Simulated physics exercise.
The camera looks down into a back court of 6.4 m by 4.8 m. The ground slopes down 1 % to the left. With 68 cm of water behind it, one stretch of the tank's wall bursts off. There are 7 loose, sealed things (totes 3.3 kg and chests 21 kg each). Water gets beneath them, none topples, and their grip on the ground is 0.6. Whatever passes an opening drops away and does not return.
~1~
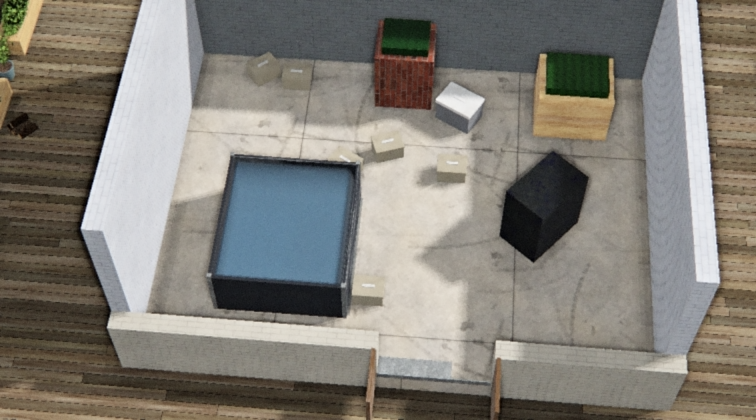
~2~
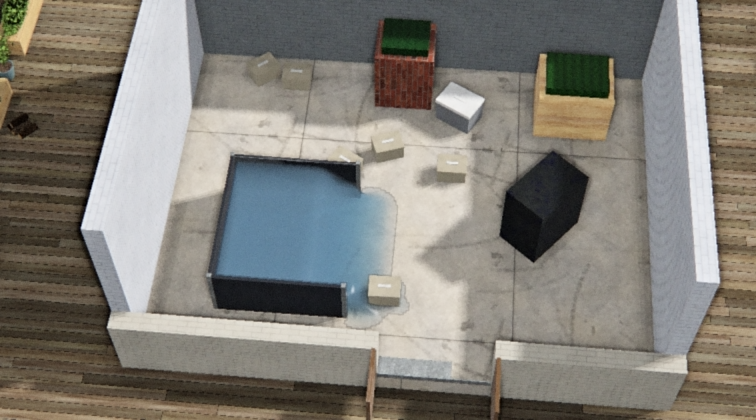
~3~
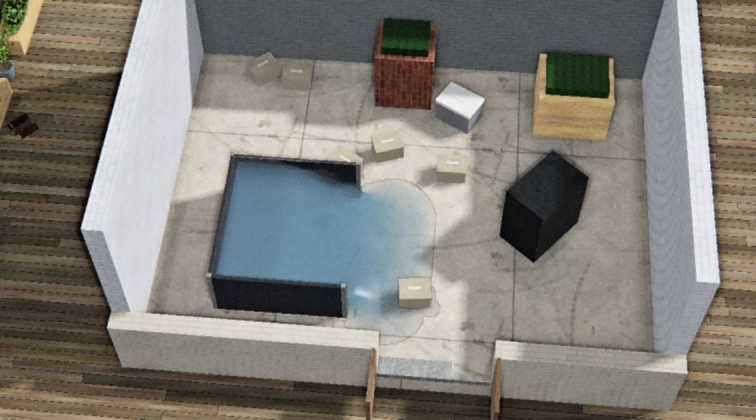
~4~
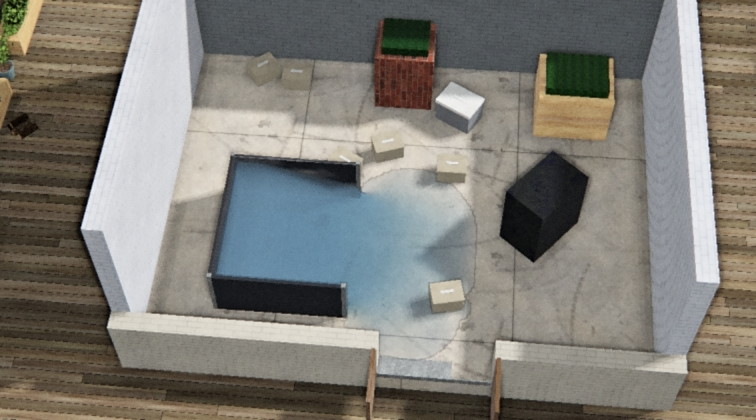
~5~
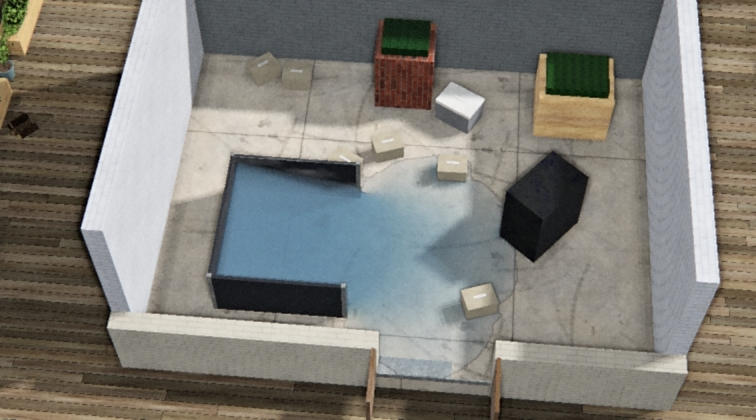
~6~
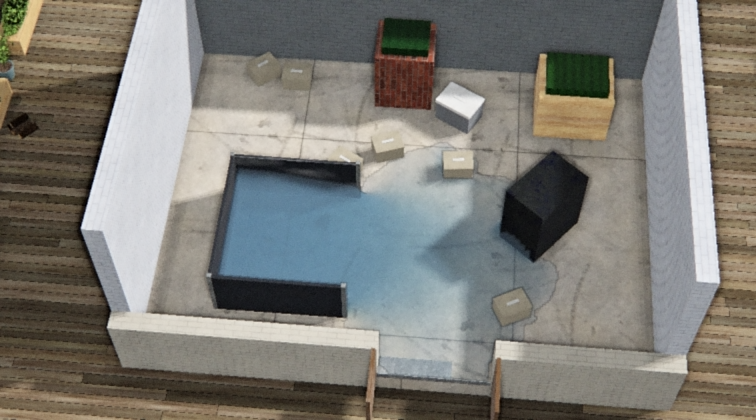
In a walled courtyard, water spreads rightward from an open-sided tank and pushes a box along.
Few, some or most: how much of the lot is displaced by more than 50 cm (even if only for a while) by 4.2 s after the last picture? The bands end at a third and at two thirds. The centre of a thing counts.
That comes to not even a third.
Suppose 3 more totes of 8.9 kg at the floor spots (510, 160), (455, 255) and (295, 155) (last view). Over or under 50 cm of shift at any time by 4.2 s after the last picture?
In that order: Past it, past it, short of it.
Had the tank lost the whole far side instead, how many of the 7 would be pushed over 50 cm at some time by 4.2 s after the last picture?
In that case 6 of them.
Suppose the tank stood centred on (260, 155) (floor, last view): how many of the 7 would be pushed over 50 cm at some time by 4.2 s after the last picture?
In that case 6 of them.
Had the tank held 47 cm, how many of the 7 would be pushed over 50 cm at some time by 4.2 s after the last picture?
In that case 2 of them.
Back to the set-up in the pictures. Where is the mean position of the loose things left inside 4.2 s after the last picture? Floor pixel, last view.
At about (381, 116).
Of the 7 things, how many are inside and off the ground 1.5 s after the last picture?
I count 1.
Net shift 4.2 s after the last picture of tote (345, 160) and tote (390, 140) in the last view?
In that order: 5 cm, 40 cm.
Then, 0.4 s after the last picture 1 of 7 are over 50 cm from their spots; 0 afloat.
Then, 1.5 s after the last picture 2 of 7 are over 50 cm from their spots; 1 afloat.
Then, 2.8 s after the last picture 2 of 7 are over 50 cm from their spots; 2 afloat.
Then, 4.2 s after the last picture 2 of 7 are over 50 cm from their spots, and 2 have been at some point; 4 afloat.
